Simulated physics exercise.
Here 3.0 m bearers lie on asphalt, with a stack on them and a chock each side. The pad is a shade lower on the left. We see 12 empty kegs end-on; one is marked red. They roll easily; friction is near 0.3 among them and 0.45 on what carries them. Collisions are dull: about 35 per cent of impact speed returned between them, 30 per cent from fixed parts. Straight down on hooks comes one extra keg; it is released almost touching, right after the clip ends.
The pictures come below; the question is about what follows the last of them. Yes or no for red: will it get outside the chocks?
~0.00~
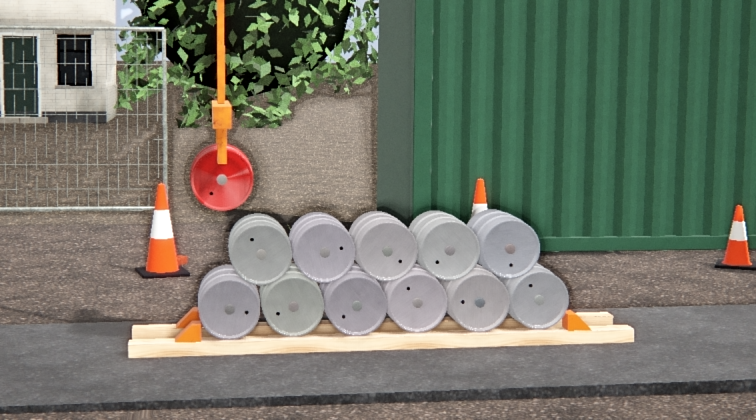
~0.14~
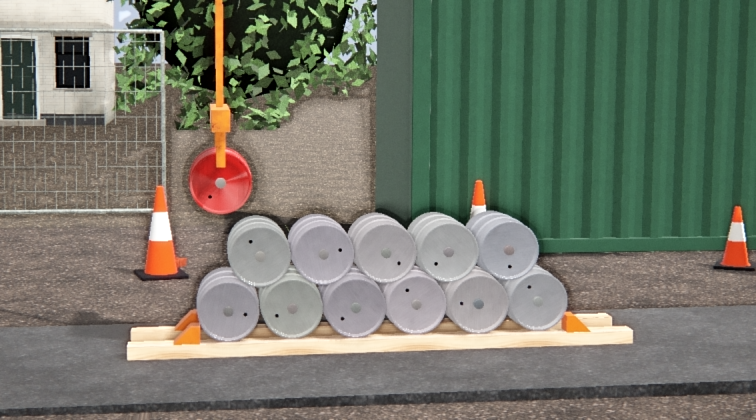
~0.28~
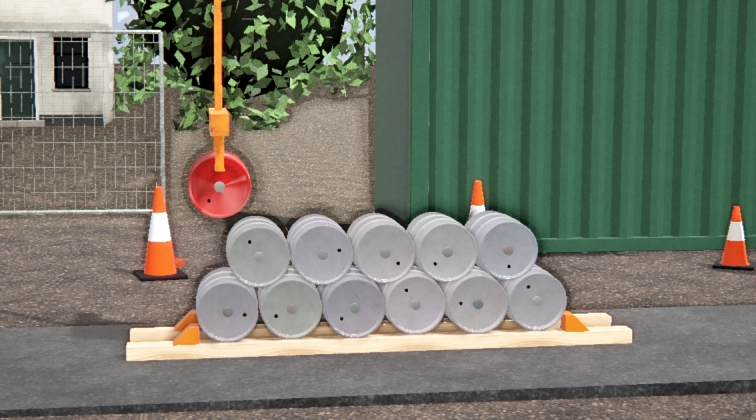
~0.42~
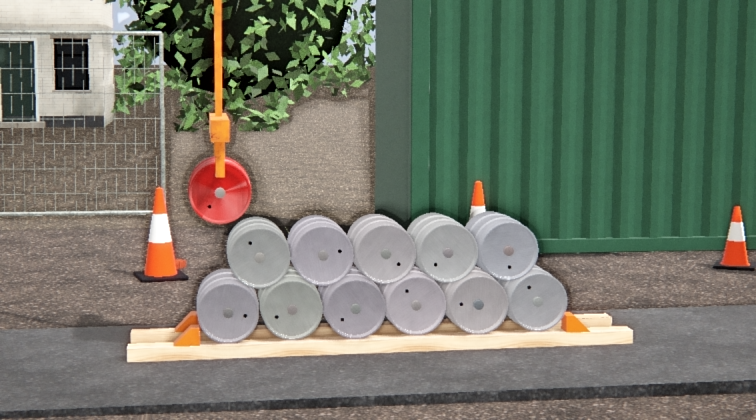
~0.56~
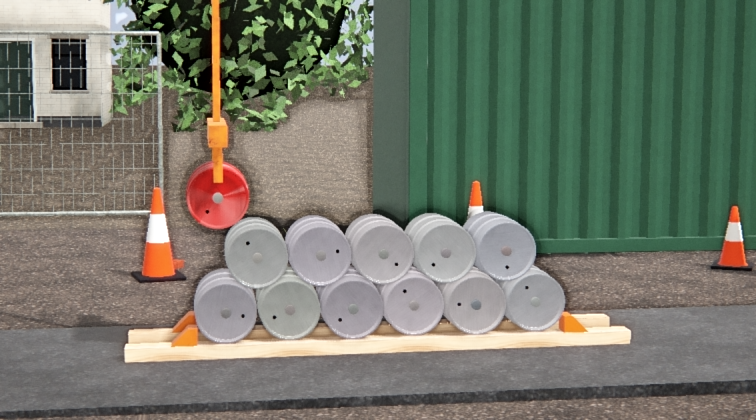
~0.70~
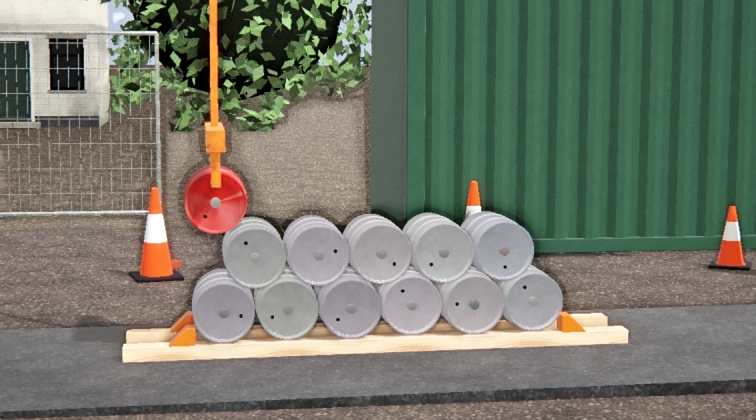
As for the red one, it gets away.
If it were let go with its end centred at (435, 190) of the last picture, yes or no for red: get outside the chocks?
Released there, red: It does not happen.
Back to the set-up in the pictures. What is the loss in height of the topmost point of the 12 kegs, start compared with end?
Drop: Approx. 40 centimetres.
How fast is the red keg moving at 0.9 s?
Close to 0.7 m/s then.
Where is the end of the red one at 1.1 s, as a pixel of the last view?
Near (187, 263).
Then, 0.9 s in, red is up on others, 10 cm inside the left chock, rolling left; 0 off the stack.
Then, 1.1 s in, red is up on others, 5 cm inside the left chock, rolling left; 0 off the stack.
Then, 1.3 s in, red is beyond the left chock, rolling left; 1 off the stack.
In the end (2.6 s), red is beyond the left chock; 1 off the stack.
